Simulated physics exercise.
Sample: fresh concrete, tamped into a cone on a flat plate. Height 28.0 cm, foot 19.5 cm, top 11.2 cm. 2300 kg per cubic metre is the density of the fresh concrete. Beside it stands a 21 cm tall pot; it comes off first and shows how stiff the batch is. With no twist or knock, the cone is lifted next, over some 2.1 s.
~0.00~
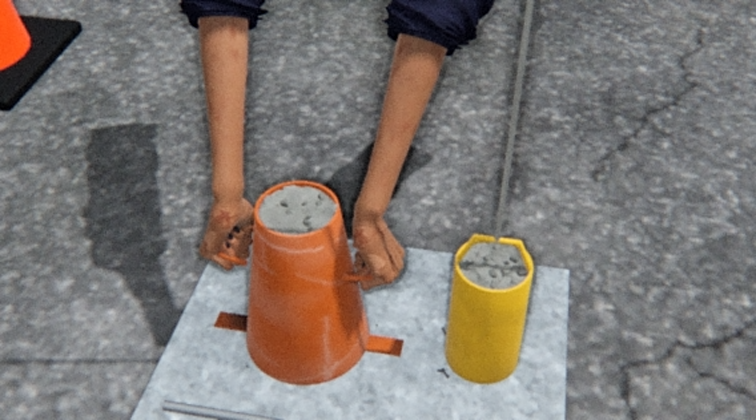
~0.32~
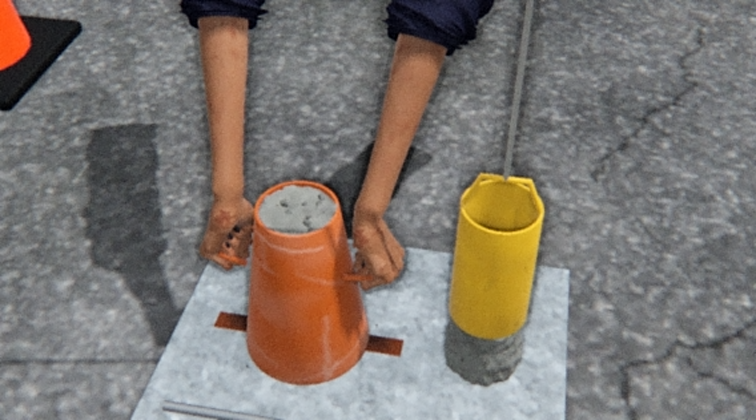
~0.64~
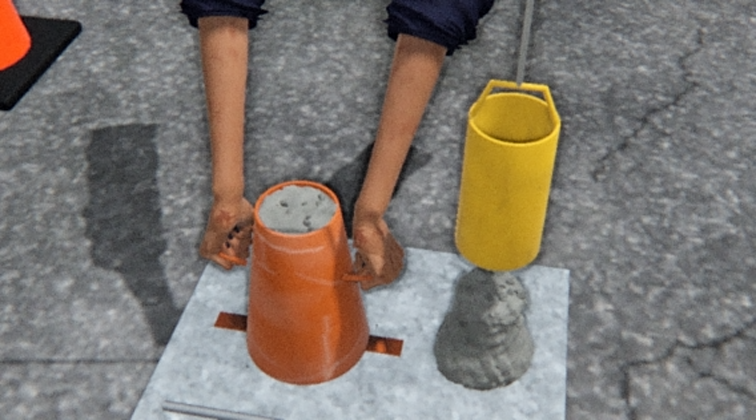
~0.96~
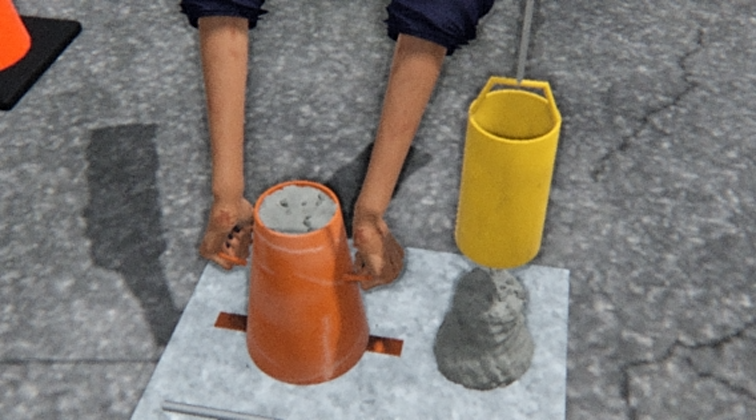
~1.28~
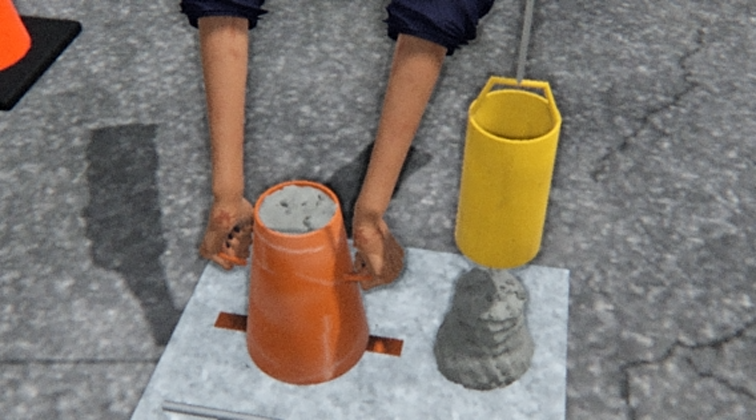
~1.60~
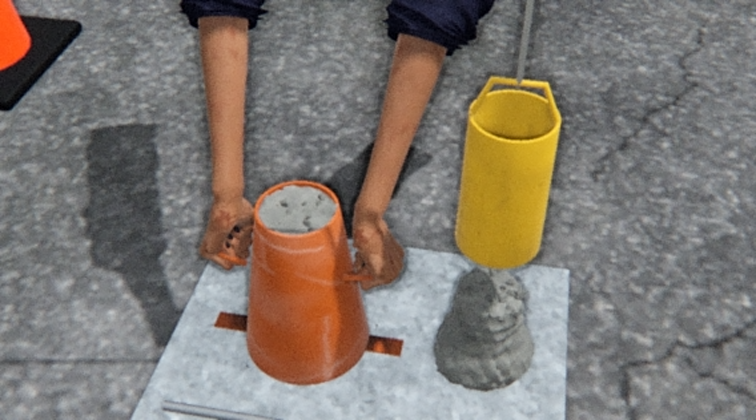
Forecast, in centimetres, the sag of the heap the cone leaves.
Roughly 6 centimetres.
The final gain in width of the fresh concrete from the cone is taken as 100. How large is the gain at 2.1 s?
Roughly 40 per cent.
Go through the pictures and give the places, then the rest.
The first picture shows middle of the pot's mouth at (494, 265), still down; middle of the cone's top at (297, 210), not yet moved.
The second picture shows middle of the pot's mouth at (502, 208), raised 11 cm; middle of the cone's top at (297, 210), not yet moved.
The third picture shows middle of the pot's mouth at (514, 120), raised 26 cm; the heap from the pot 16 cm high and 15 cm wide, top at (490, 291); middle of the cone's top at (297, 210), not yet moved.
The fourth picture shows middle of the pot's mouth at (514, 117), raised 26 cm; the heap from the pot 16 cm high and 16 cm wide, top at (490, 291); middle of the cone's top at (297, 210), not yet moved.
The fifth picture shows middle of the pot's mouth at (514, 117), raised 26 cm; the heap from the pot 16 cm high and 16 cm wide, top at (490, 291); middle of the cone's top at (297, 210), not yet moved.
The sixth picture shows middle of the pot's mouth at (514, 117), raised 26 cm; the heap from the pot 16 cm high and 16 cm wide, top at (490, 291); middle of the cone's top at (297, 210), not yet moved.
By 2.1 s, the cone is up 5.9 cm; the fresh concrete has come down 3.3 cm to 25 cm and is 21 cm wide.
By 2.7 s, the cone is up 18 cm; the fresh concrete has come down 5.9 cm to 22 cm and is 23 cm wide.
By 3.2 s, the cone is up 29 cm; the fresh concrete has come down 6.0 cm to 22 cm and is 24 cm wide.
By 3.8 s, the cone is clear; the fresh concrete has come down 6.0 cm to 22 cm and is 24 cm wide.
By 4.4 s, at rest, the cone is clear; the fresh concrete has come down 6.1 cm to 22 cm and is 24 cm wide.
